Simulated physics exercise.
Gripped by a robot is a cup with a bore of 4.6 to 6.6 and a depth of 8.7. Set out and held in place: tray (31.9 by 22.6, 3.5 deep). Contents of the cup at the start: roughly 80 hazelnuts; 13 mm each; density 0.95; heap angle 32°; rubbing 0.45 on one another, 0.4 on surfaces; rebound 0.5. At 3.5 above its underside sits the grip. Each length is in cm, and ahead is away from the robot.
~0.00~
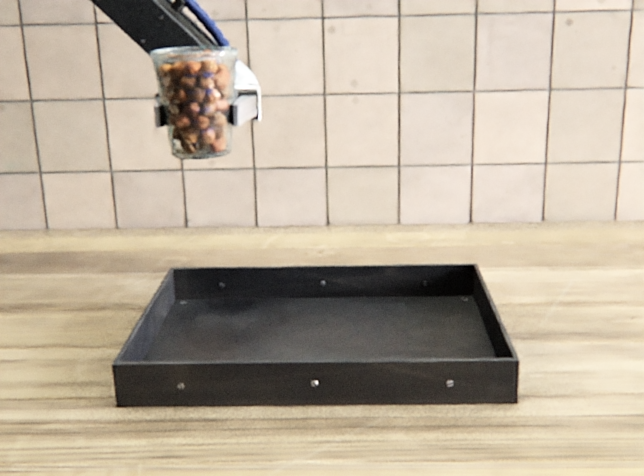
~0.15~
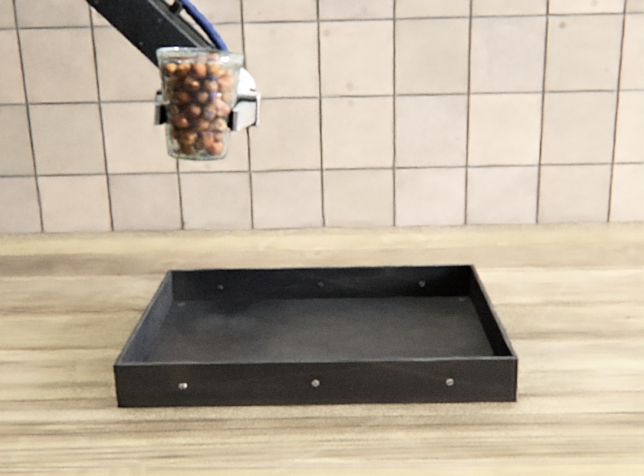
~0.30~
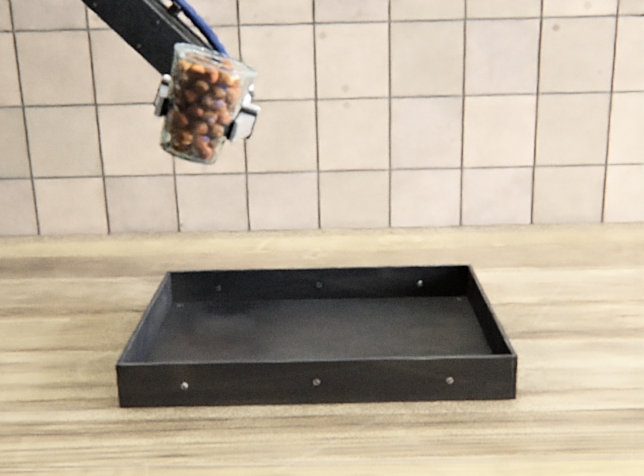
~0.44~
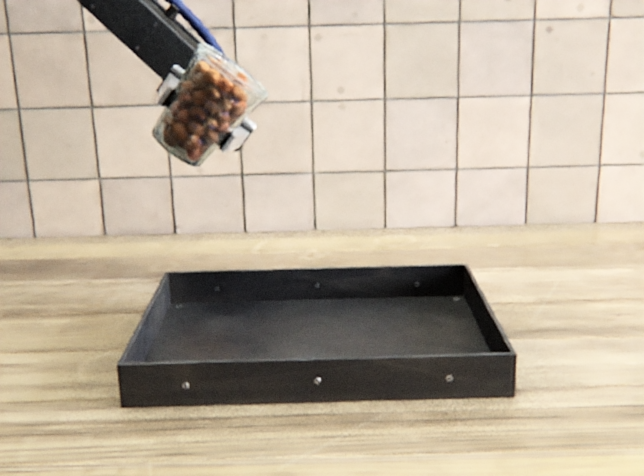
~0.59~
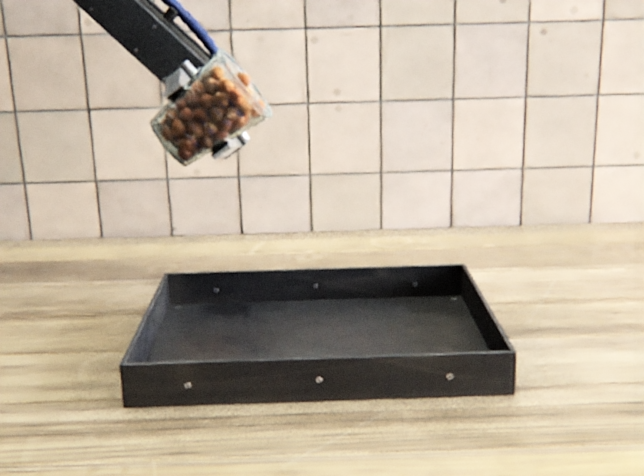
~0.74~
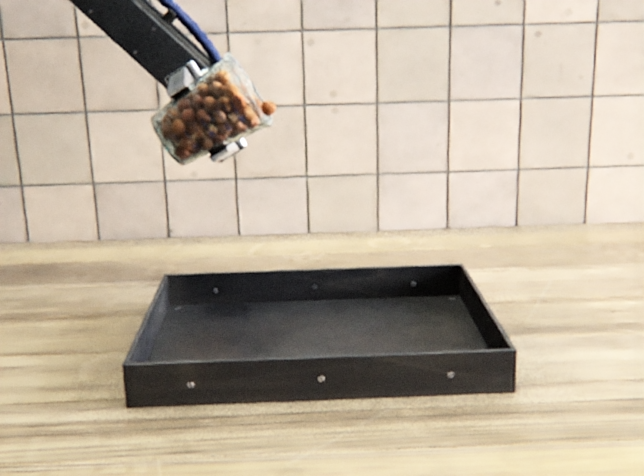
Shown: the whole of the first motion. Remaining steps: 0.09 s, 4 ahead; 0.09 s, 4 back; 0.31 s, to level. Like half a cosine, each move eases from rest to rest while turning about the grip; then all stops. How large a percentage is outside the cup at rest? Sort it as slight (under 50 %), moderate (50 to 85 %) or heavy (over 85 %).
It counts as slight.
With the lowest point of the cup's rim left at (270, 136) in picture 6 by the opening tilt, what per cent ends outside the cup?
Close to 65 in a hundred.
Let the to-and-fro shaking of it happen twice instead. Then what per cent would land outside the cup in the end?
I'd expect something close to 50 per cent.
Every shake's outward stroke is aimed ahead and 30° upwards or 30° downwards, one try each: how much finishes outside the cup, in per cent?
Estimates, in order: 65 % then 20 %.
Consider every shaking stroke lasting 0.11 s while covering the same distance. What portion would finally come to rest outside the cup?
That would give around 30 per cent.
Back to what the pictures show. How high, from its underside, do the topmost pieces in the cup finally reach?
I'd say close to 7.5 cm.
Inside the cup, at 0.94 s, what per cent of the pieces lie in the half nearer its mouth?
My estimate is near 70 per cent.
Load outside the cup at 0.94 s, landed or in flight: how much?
30 %.
After 0.94 s, tilted 60° forward, highest piece 26 above the table; 59 in the cup, 23 in flight or on a rim.
After 1.13 s, tilted 14° forward, highest piece 26 above the table; 51 in the cup, 31 in the tray.
After 1.43 s, level, highest piece 26 above the table; 51 in the cup, 30 in the tray, 1 on the table or floor.
After 2.48 s, level, highest piece 26 above the table; 51 in the cup, 30 in the tray, 1 on the table or floor.
In the end, 51 in the cup, 30 in the tray, 1 on the table or floor. That is 38 % outside the cup.
